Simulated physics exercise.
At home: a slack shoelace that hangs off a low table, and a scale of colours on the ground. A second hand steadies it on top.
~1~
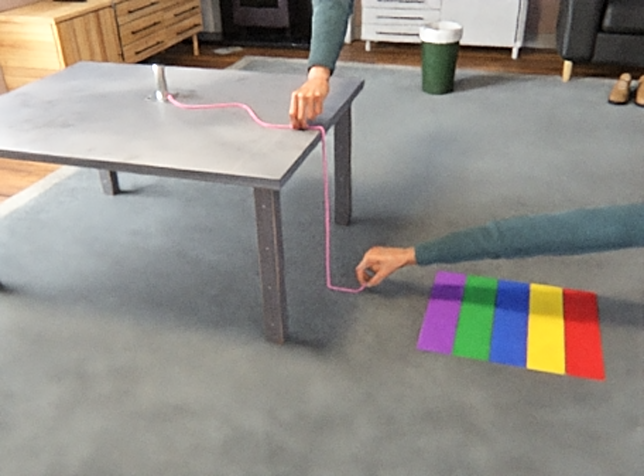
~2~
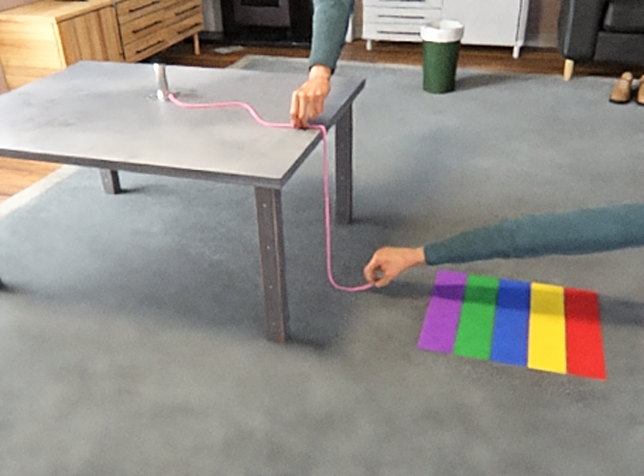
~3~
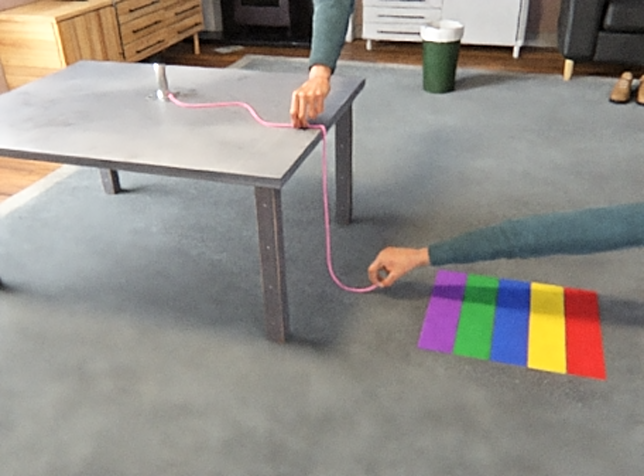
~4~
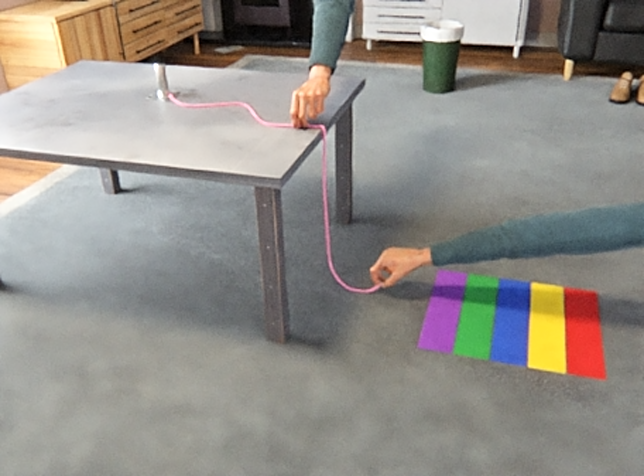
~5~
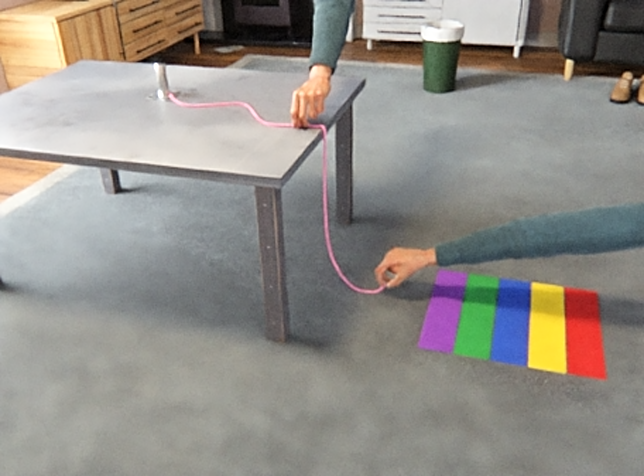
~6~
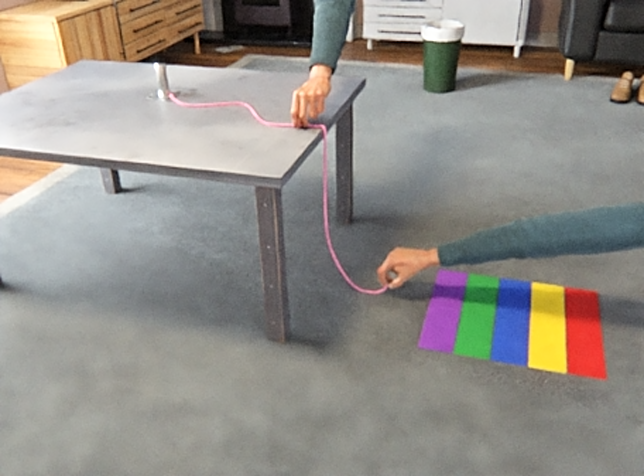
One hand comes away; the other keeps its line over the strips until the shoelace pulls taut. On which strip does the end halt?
The end stops over the blue strip.
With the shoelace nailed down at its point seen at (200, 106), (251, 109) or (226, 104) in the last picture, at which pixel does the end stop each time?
Try by try, around (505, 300), (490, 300) and (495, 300).
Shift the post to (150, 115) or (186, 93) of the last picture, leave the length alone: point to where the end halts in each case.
About (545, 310) and (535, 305).
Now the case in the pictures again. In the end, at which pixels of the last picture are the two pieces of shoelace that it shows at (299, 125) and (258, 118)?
Near (332, 133) and (287, 117).
Soon after, end near (450, 294); over purple.
Then, end near (492, 300); over green.
At full stretch, end near (517, 304); over blue. It gets as far as the blue strip.
